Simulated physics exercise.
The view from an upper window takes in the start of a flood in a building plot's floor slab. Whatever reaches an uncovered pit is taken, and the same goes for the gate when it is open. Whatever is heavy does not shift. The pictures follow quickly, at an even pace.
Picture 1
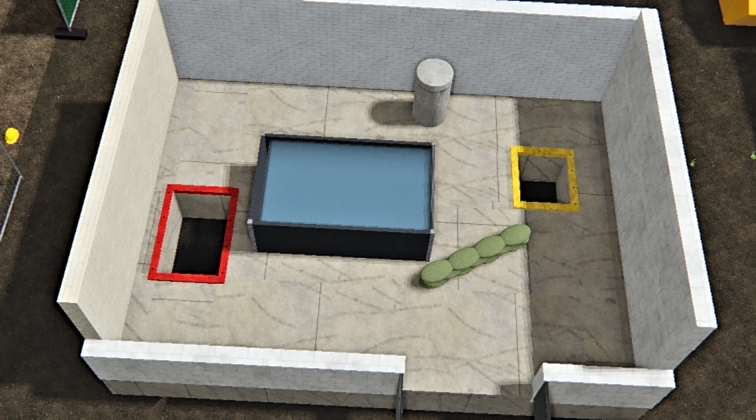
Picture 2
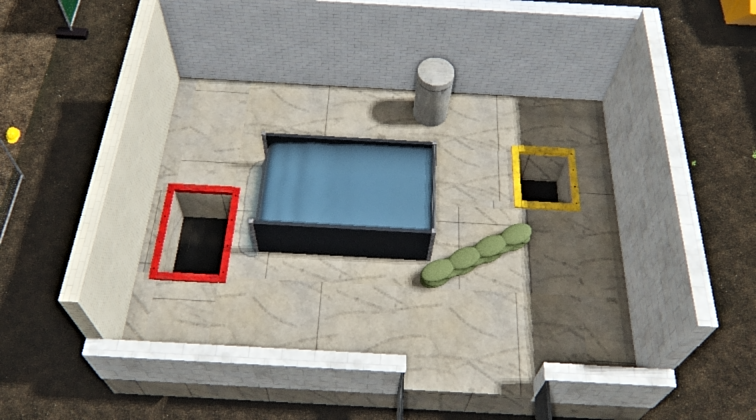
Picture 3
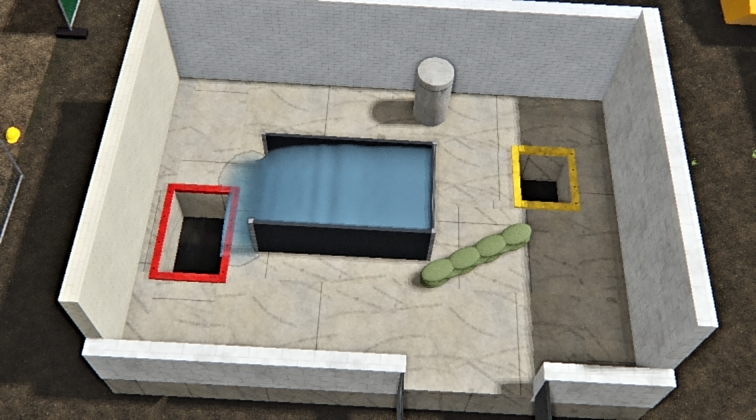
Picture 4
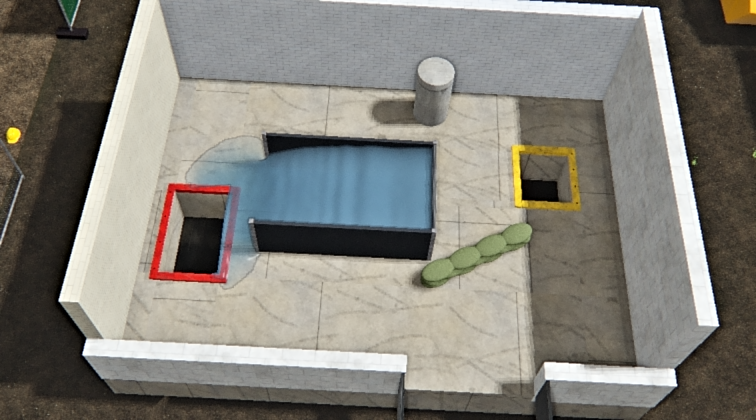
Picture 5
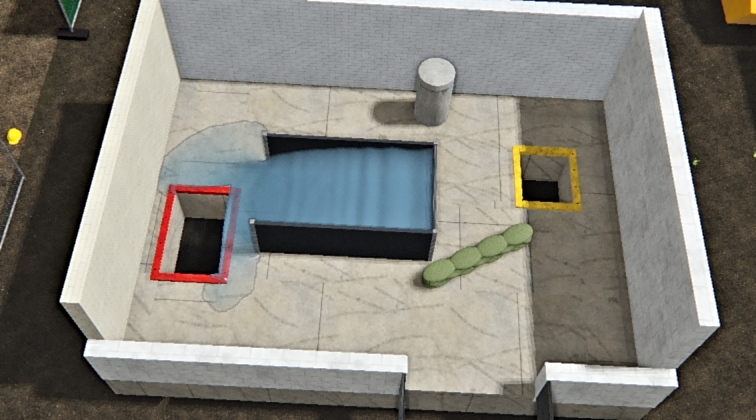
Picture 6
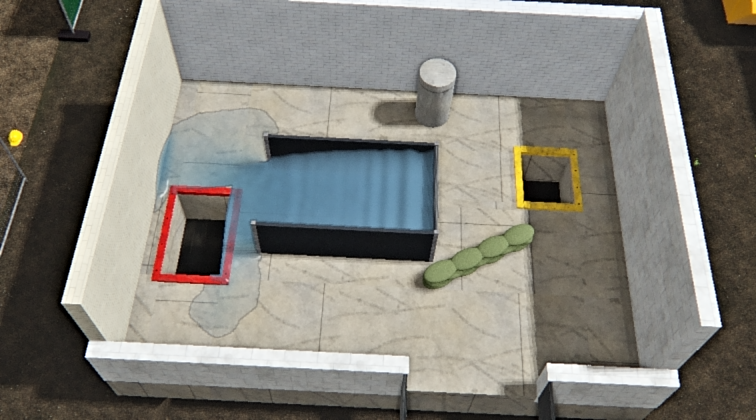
On a walled concrete floor, water poured from the left end of a dark tank, reached the red-edged opening, and spread around it toward the back and front while the green sandbags stayed still.
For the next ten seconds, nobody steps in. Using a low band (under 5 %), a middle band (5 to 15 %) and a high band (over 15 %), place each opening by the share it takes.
The gate is in the low band; the yellow pit is in the low band; the red pit is in the high band.
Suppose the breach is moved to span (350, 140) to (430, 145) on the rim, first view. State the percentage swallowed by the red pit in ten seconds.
The red pit gets 15 per cent.
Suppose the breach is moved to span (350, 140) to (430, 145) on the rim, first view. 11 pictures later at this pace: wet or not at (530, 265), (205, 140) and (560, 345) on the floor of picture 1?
Note, points one to three: Unreached / reached and soaked / unreached.
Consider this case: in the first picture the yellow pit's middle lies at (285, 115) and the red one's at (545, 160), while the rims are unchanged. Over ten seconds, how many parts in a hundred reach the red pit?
The red pit takes 2 per cent.
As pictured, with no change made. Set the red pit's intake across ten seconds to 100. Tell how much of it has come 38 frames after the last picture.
Result: 95 % of the ten-second total.
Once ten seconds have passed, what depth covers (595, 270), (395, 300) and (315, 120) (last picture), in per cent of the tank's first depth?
Going place by place: 4 %, 4 % and 4 %.
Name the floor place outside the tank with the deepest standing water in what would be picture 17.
I'd point to (182, 82).
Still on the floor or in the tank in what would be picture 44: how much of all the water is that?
Around 46 parts in a hundred.
A moment on, water covers 15 % of the floor; the gate 0 %, the yellow pit 0 %, the red pit 21 %.
Next, water covers 20 % of the floor; the gate 0 %, the yellow pit 0 %, the red pit 35 %.
Then, water covers 40 % of the floor; the gate 0 %, the yellow pit 0 %, the red pit 46 %.
Later, water covers 70 % of the floor; the gate 0 %, the yellow pit 2 %, the red pit 52 %.
In the end, water covers 95 % of the floor; the gate 0 %, the yellow pit 2 %, the red pit 54 %.
